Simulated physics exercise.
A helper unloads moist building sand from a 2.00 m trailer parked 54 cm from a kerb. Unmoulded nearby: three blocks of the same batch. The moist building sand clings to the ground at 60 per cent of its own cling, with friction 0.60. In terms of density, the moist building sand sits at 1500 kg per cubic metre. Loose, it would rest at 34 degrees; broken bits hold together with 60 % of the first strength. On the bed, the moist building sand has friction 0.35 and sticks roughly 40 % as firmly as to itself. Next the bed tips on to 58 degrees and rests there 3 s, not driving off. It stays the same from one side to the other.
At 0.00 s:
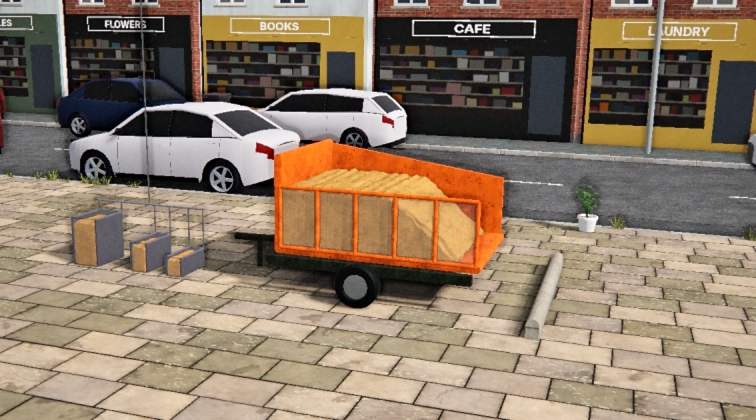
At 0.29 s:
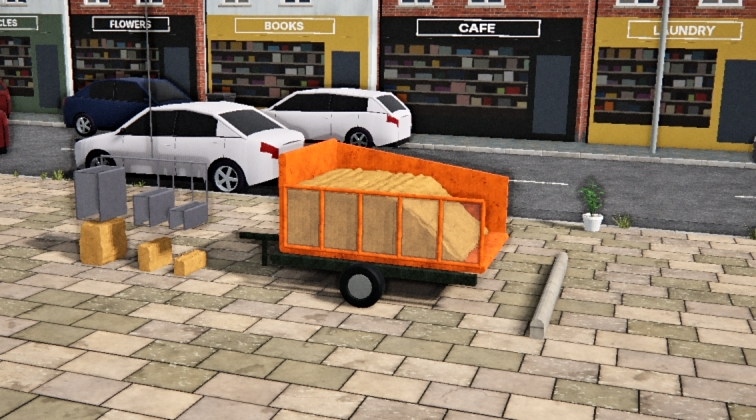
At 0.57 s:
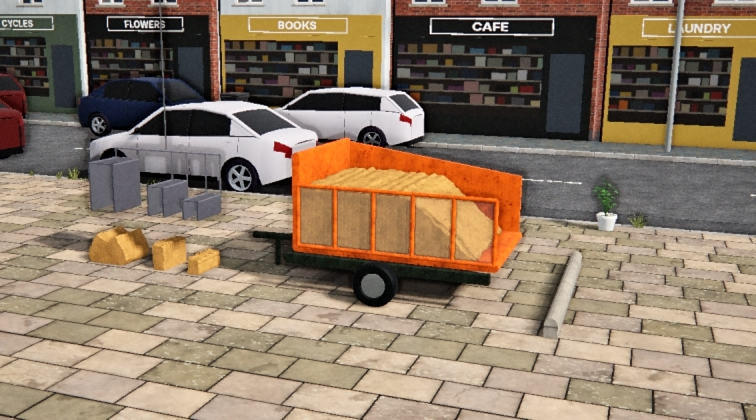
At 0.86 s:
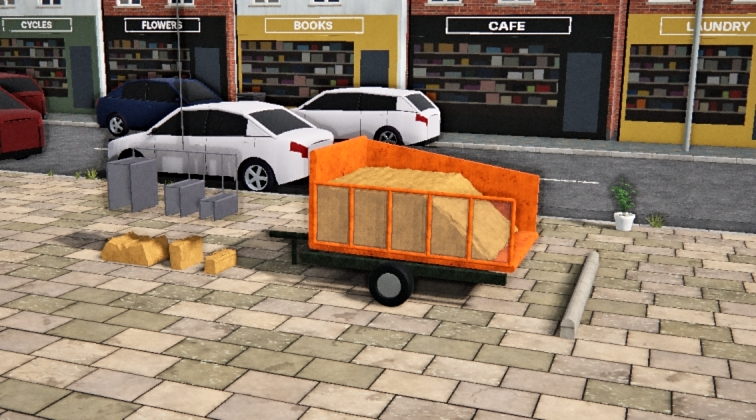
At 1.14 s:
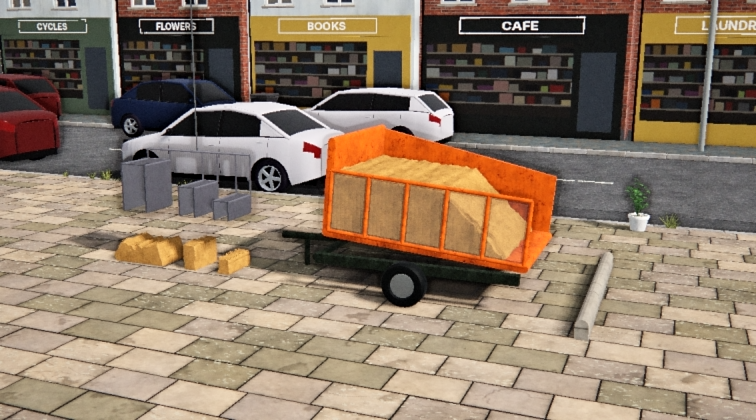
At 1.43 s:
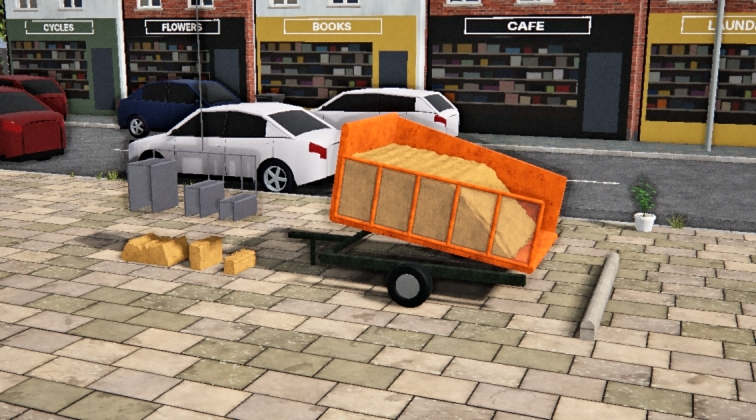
Grey moulds lifted off three sandy blocks on the paving, and the tallest block slumped into a low heap while the others kept their shape; then the orange trailer bed, loaded with sand, tilted slightly.
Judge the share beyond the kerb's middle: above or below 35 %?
I judge it above.
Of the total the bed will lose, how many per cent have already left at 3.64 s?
Close to 70 in a hundred.
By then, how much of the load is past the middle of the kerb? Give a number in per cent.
Close to 40 in a hundred.
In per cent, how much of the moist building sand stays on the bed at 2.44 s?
Roughly 100 per cent.
By 2.44 s, the tilt is 25 degrees, all is on the bed and 0 % past the kerb's middle.
By 3.64 s, the tilt is 43 degrees, 40 % is on the bed and 16 % past the kerb's middle.
By 4.84 s, the tilt is 58 degrees, 11 % is on the bed and 41 % past the kerb's middle.
By 6.04 s, the tilt is 58 degrees, 11 % is on the bed and 41 % past the kerb's middle.
By 7.74 s, at the end, the tilt is 58 degrees, 11 % is on the bed and 41 % past the kerb's middle.
